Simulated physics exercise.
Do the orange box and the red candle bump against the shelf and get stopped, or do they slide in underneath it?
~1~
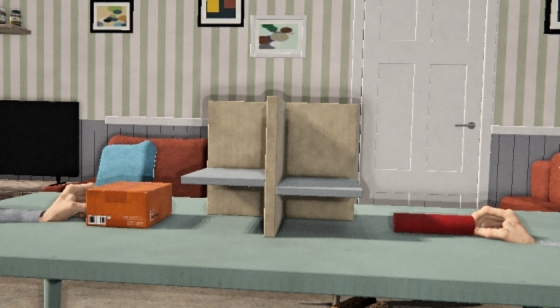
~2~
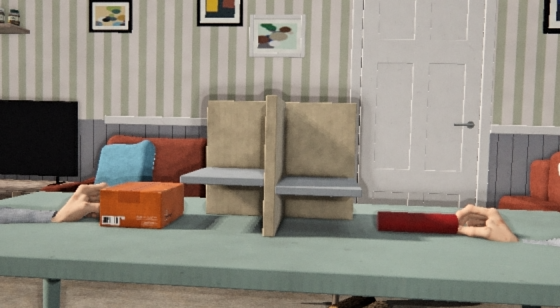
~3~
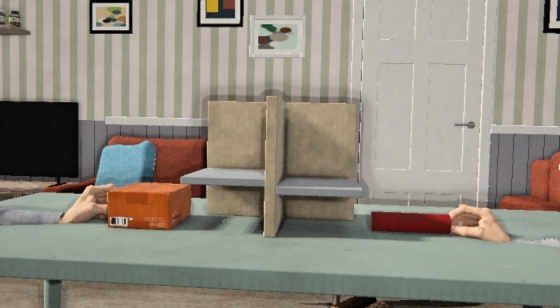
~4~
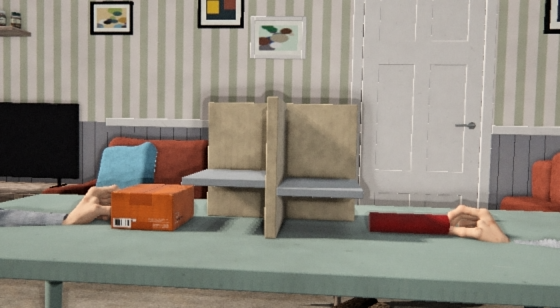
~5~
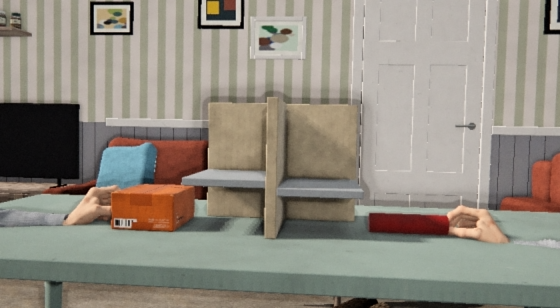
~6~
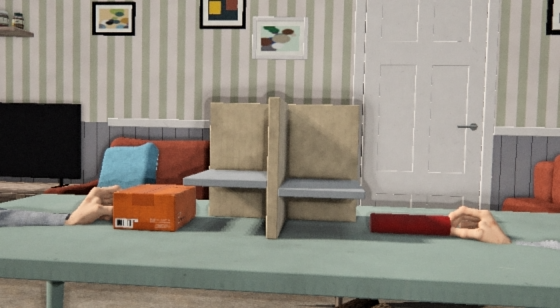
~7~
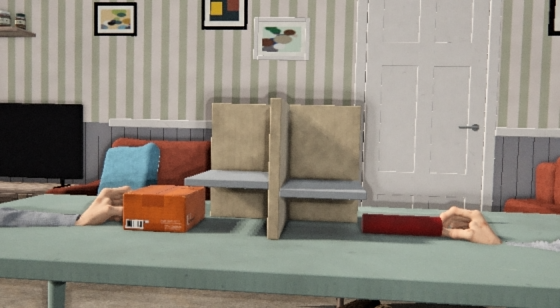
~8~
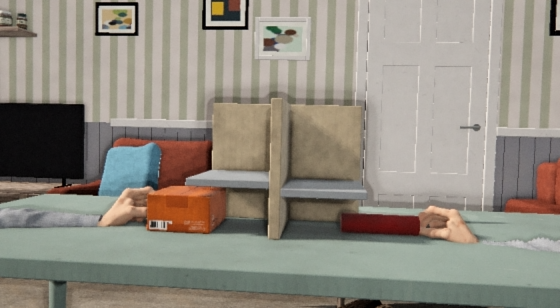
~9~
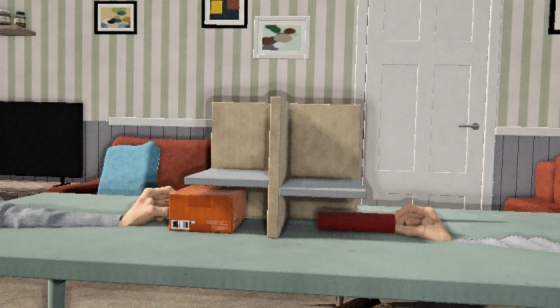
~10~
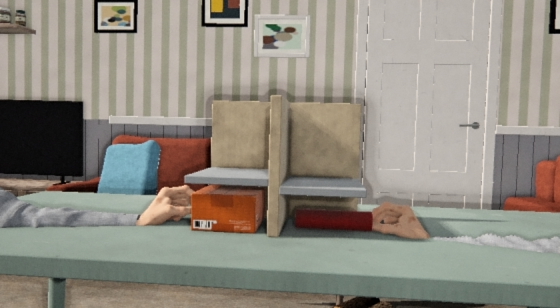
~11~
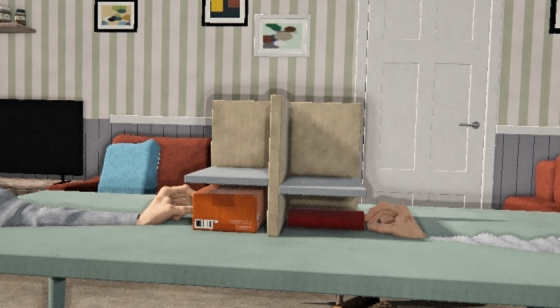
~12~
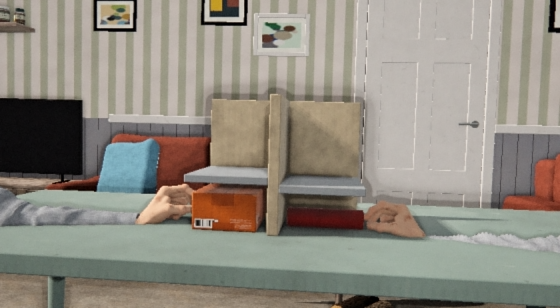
They both slide in underneath it. The orange box goes under the left side and the red candle goes under the right side, while the shelf stays in place.
